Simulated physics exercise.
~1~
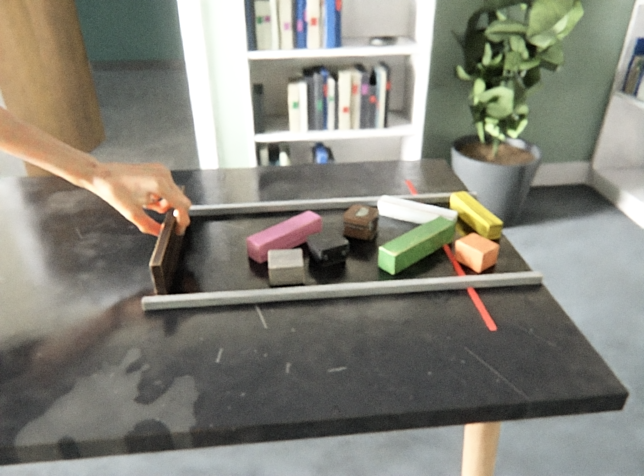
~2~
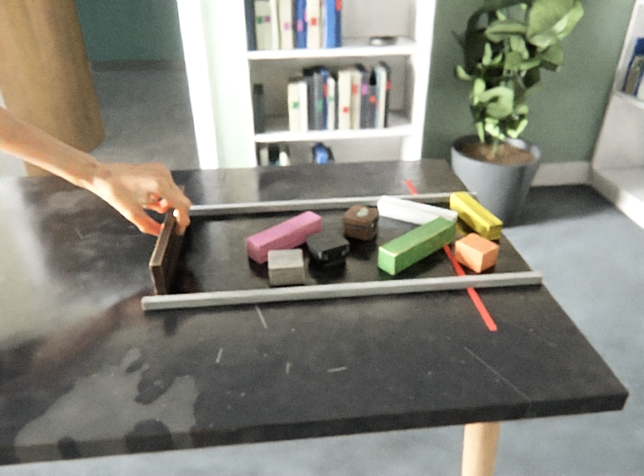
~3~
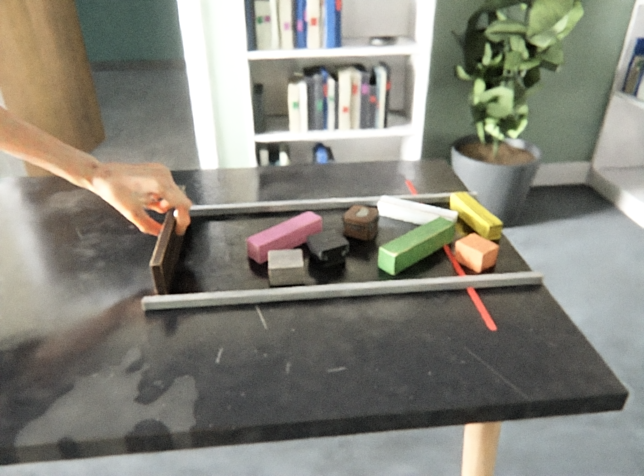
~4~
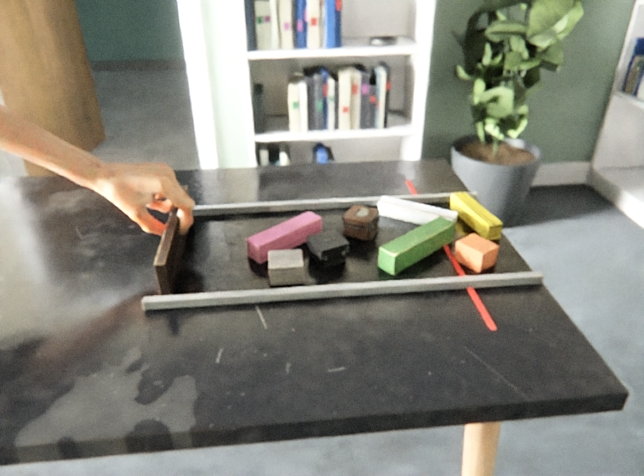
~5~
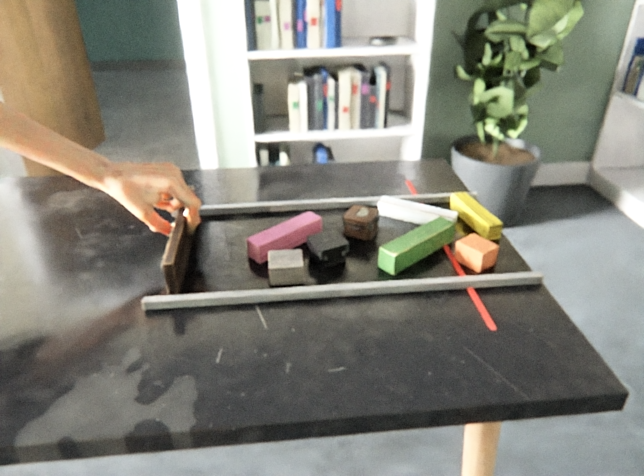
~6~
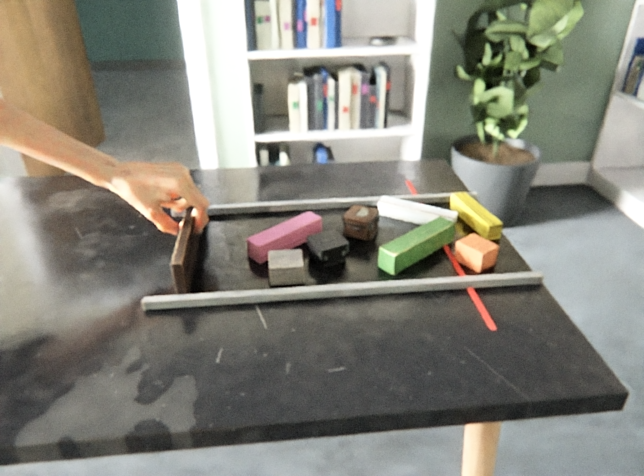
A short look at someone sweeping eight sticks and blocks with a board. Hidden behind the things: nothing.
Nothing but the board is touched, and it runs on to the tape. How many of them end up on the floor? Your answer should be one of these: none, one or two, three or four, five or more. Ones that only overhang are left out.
The count is one or two.
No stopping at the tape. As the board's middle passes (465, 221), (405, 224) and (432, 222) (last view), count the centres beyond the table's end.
4, 0 and 1.
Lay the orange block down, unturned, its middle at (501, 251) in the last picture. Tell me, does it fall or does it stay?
It simply slips off.
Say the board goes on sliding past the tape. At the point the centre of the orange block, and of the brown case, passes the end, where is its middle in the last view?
I'd put it close to (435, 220), and close to (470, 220) for the other one.
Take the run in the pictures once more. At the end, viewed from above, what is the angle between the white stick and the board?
Roughly 45 degrees.
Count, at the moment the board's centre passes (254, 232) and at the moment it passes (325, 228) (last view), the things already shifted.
At the first place 1, at the second 4.
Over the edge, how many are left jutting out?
2 in all.
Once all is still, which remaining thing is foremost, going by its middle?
The one in question is the green bar.
A little later, none off yet; yellow stick at rest near (475, 215); orange block at rest near (476, 252); white stick at rest near (417, 213).
When it is over, the number that fall off is one or two; down, orange block and yellow stick.
